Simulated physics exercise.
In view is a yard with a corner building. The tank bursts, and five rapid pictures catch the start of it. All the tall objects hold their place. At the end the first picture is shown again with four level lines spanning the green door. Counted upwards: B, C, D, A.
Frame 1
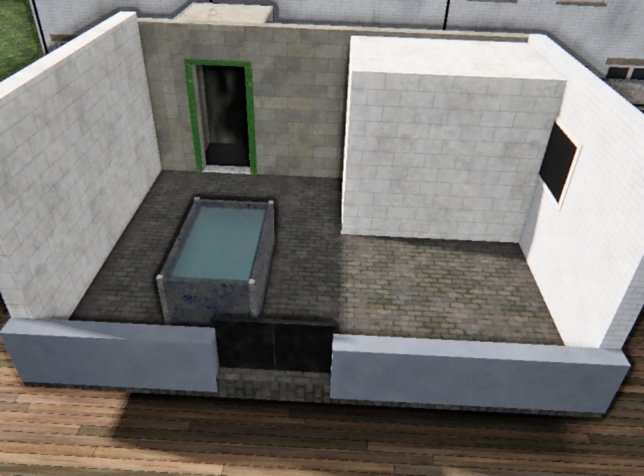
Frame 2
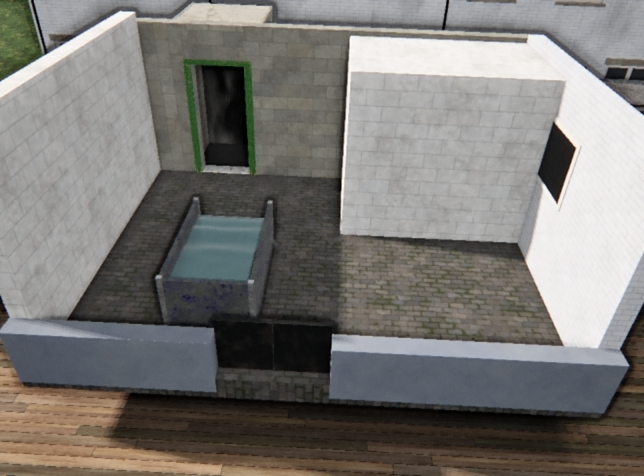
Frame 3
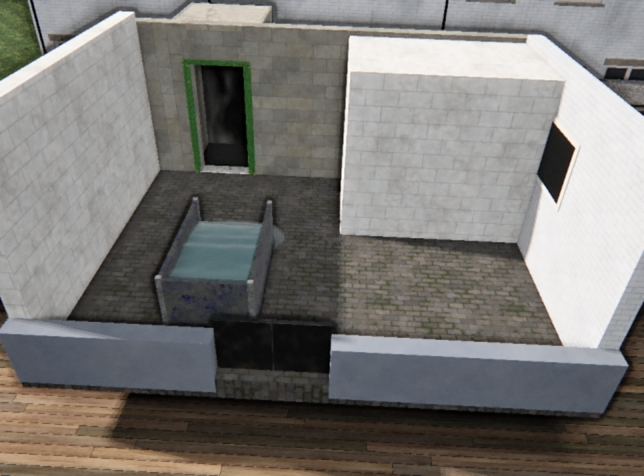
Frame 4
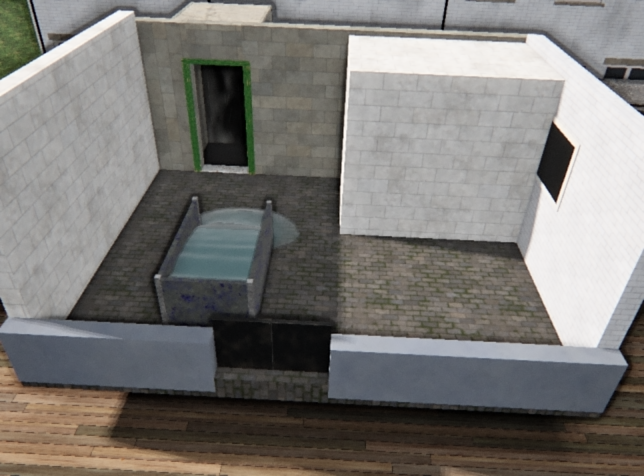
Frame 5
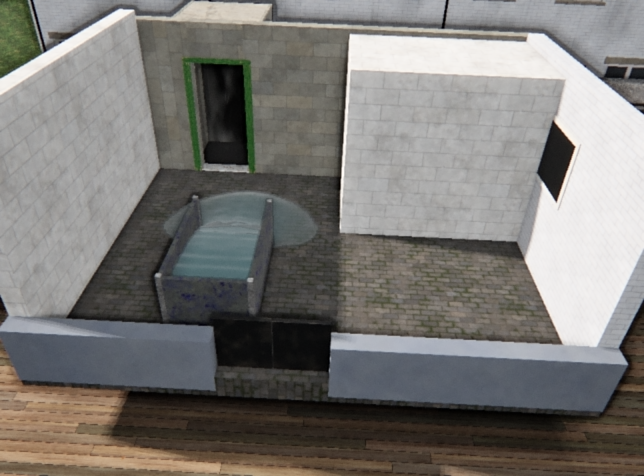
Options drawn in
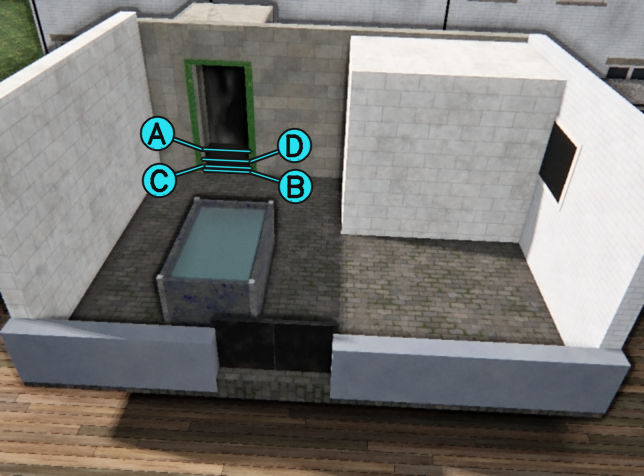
At first, water lies still in a stone tank in a walled, paved yard, with a green doorway behind and a pale corner building to the right. Then the tank's far end opens, and water pours out behind it, spreading across the dark paving in a widening, rounded sheet.
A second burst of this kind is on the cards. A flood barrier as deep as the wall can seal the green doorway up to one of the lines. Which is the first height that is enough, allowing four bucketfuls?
Take D.
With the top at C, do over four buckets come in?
Yes.
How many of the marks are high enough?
Two.
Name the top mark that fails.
Mark C.
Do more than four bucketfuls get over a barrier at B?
Yes.
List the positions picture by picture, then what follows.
The first frame shows water in the tank at rest, its middle at (222, 242); foot of the green doorway at (227, 173); shut gate at (274, 328).
In the second frame, water covers 1 % of the ground, its front hidden from here.
In the third frame, water covers 4 % of the ground, its front hidden from here.
In the fourth frame, water covers 7 % of the ground, its front hidden from here.
In the fifth frame, 13 % of the ground under water, visible out to (235, 193).
In cyan, A at (225, 150); B at (227, 171); C at (227, 167); D at (226, 160); from the bottom up B, C, D, A.
With A, nothing gets over.
With B, dozens of bucketfuls pour in.
With C, about 11 bucketfuls get in.
With D, a splash gets over, under a bucket.
